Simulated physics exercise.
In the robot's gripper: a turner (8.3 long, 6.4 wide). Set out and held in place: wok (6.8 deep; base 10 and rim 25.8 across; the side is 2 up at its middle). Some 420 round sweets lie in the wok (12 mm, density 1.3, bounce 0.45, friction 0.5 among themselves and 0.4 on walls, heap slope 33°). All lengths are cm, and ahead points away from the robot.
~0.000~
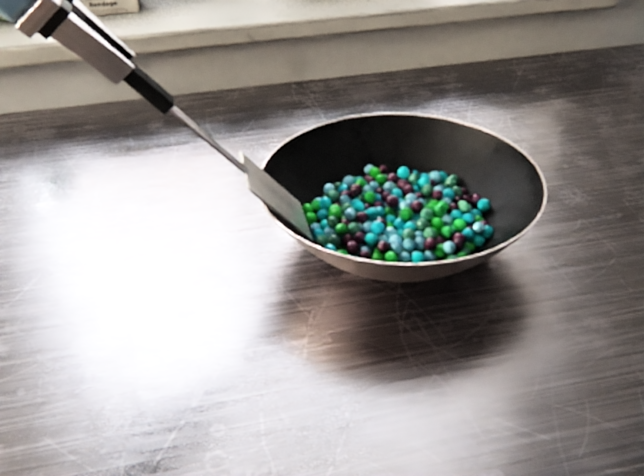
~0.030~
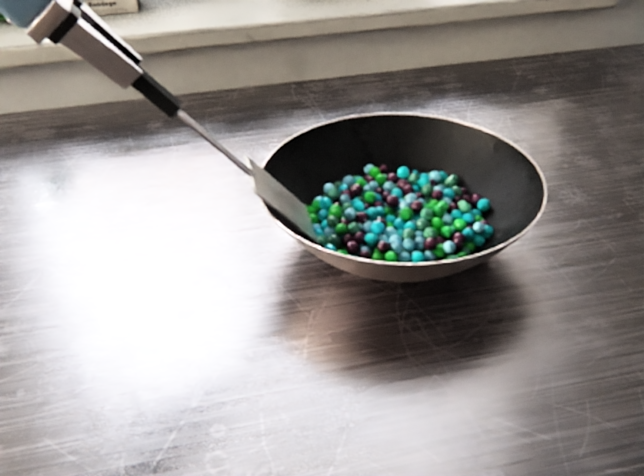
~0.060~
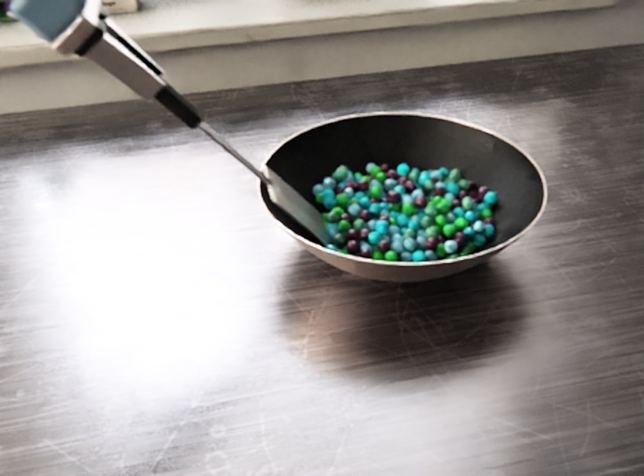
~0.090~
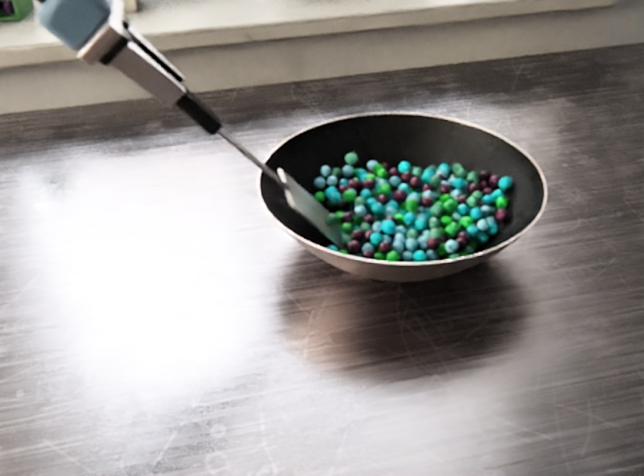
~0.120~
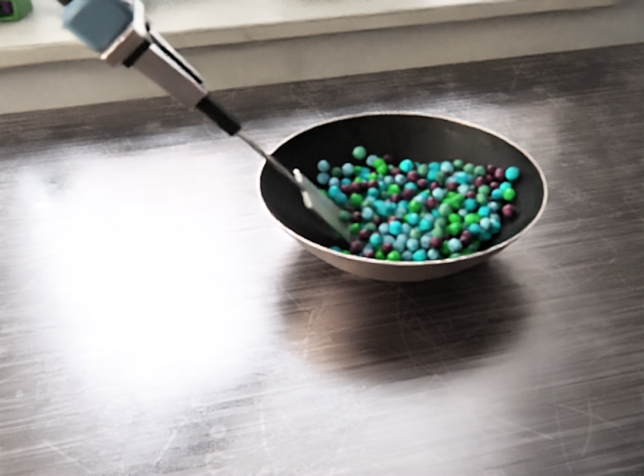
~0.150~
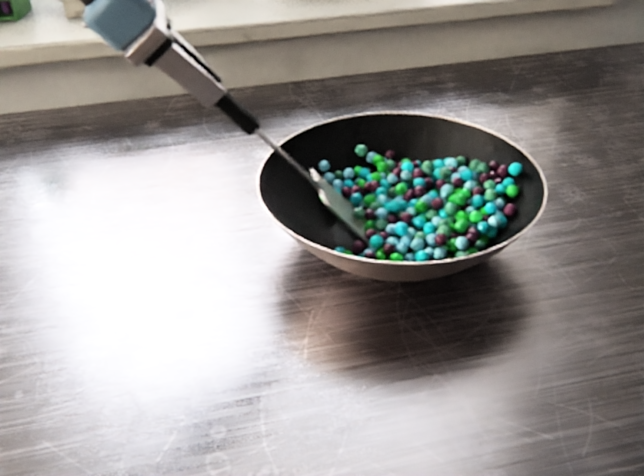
In the video, a robot gripper holding a turner moves it rightward inside a dark wok on a metallic surface, pushing a heap of small green, blue and purple balls a short way right while the wok stays still.
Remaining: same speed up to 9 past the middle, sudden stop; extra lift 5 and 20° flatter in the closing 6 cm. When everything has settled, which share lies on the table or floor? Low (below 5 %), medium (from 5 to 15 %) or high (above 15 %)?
Share on the table or floor: High (above 15 %).
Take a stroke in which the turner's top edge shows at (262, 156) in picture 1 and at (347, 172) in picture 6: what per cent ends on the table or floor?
About 20 per cent.
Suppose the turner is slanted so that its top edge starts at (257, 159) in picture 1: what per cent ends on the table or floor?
About 20 per cent.
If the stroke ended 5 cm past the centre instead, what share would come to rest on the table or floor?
In that case some 0 per cent.
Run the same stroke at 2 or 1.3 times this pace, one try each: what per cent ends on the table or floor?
About 30 and 20 per cent.
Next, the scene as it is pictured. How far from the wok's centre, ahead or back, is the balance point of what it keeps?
Roughly 3.0 cm ahead.
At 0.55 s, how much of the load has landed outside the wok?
Some 15 per cent.
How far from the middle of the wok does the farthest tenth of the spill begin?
Some 35 cm.
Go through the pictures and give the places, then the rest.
The first frame shows turner top edge at (244, 169), sloping 51°; upper third of the load around (399, 211), from x 310 to 485, top at y 170; 417 in the wok.
The second frame shows turner top edge at (250, 173), sloping 51°; upper third of the load around (400, 211), from x 310 to 485, top at y 170.
The third frame shows turner top edge at (268, 182), sloping 51°; upper third of the load around (406, 205), from x 320 to 490, top at y 170.
The fourth frame shows turner top edge at (285, 187), sloping 51°; upper third of the load around (414, 201), from x 320 to 505, top at y 160.
The fifth frame shows turner top edge at (302, 188), sloping 51°; upper third of the load around (431, 199), from x 320 to 515, top at y 155.
The sixth frame shows turner top edge at (319, 186), sloping 51°; upper third of the load around (449, 195), from x 325 to 515, top at y 150; 417 in the wok.
By 0.23 s, sloping 51°, highest piece 7 above the table; 417 in the wok.
By 0.31 s, sloping 41°, highest piece 8 above the table; 417 in the wok.
By 0.55 s, sloping 31°, highest piece 8 above the table; 329 in the wok, 54 on the table or floor, 34 on the blade or in flight.
By 1.60 s, sloping 31°, highest piece 6 above the table; 329 in the wok, 88 on the table or floor.
Final count, 329 in the wok, 88 on the table or floor. That is 21 % on the table or floor.
